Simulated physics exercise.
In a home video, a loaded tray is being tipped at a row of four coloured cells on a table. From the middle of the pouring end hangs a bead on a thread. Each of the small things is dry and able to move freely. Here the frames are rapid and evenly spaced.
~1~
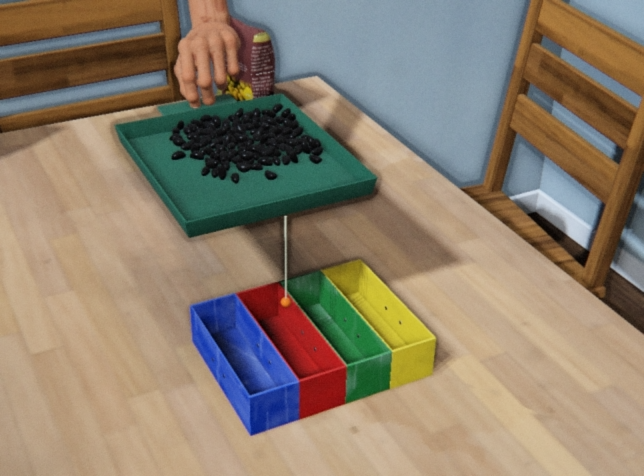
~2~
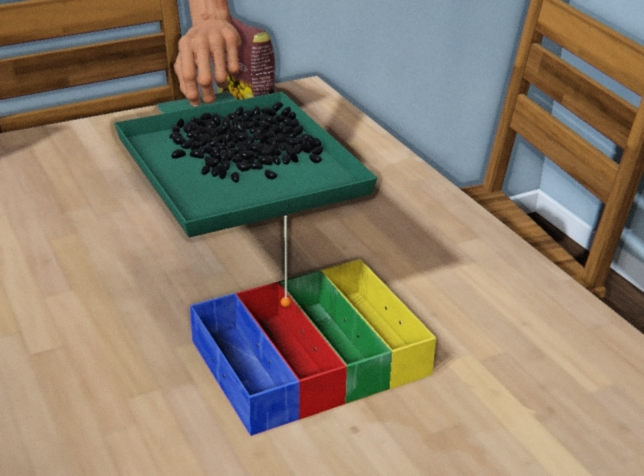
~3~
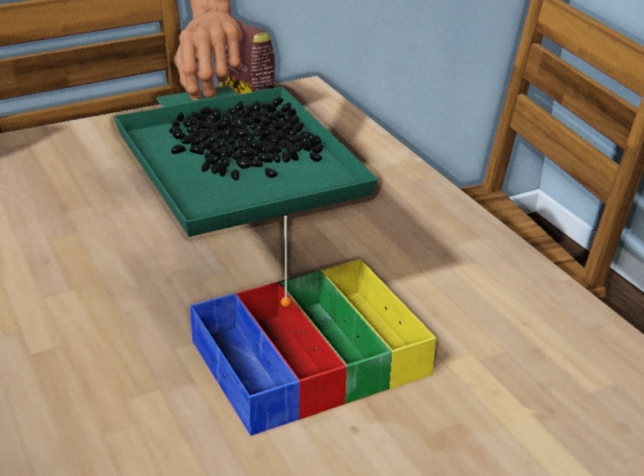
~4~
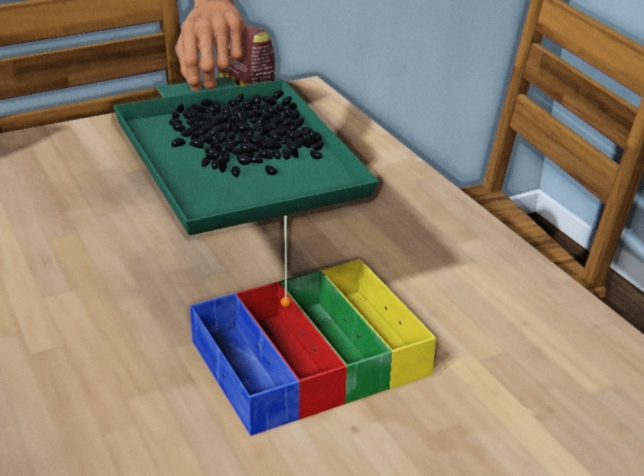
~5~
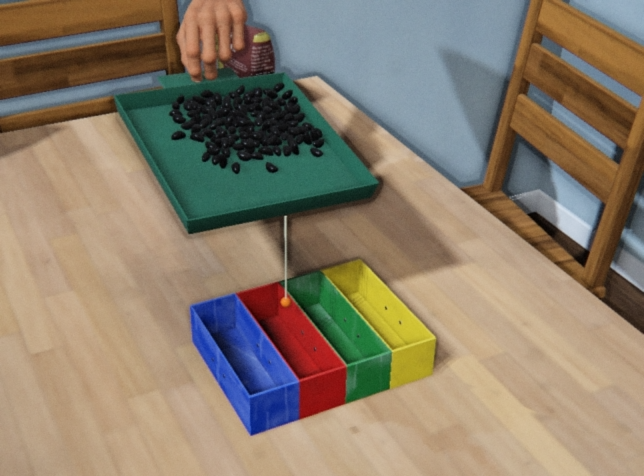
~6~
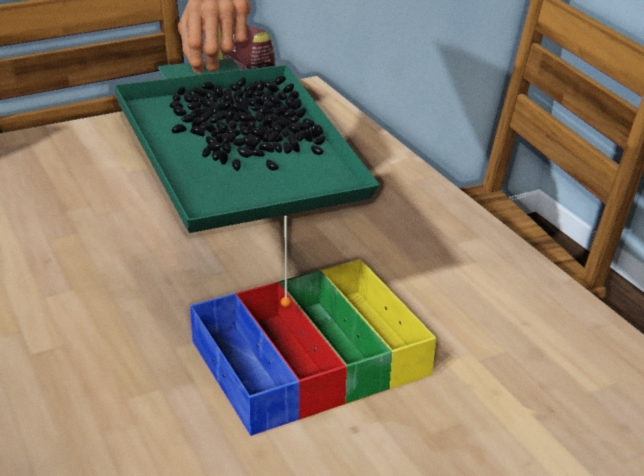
In the video, a hand at the far end of a green tray of black beans rises slightly as the tray tilts a little toward its right corner, above blue, red, green and yellow cells, while an orange bead hangs still.
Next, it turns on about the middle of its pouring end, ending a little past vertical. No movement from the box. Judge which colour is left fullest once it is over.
Yellow is left fullest.
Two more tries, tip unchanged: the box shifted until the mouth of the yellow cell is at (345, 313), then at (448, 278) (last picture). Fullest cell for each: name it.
First try: The yellow one; second try: The red cell.
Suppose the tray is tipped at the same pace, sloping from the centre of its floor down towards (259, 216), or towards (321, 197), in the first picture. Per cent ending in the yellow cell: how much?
Case one near 0 %; case two near 70 %.
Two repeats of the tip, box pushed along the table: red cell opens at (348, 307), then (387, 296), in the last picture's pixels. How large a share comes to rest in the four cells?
Around 90 per cent for the first position, around 80 per cent for the second.
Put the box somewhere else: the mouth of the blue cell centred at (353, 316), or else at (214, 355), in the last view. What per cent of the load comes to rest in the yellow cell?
Close to 0 in a hundred, then close to 40 in a hundred.
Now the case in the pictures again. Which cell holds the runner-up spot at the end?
The second spot goes to the green one.
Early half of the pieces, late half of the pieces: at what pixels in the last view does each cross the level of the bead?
The opening part goes through (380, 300); what follows goes through (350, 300).
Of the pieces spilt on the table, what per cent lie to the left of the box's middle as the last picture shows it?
Estimate: Near 10 per cent.
Soon after the last picture, tray tipped steeply; nearly all on the tray; a stray few falling or outside the box.
A little later, tray tipped right over; nearly all on the tray; a stray few in the yellow cell; a stray few in the green cell; a stray few in the red cell; a small part falling or outside the box.
Later still, tray tipped past a quarter turn; about half in the yellow cell; about a quarter in the green cell; a small part in the red cell; a stray few in the blue cell; a small part falling or outside the box.
At rest, tray tipped past a quarter turn; about half in the yellow cell; about a quarter in the green cell; a small part in the red cell; a stray few in the blue cell; a small part outside the box.
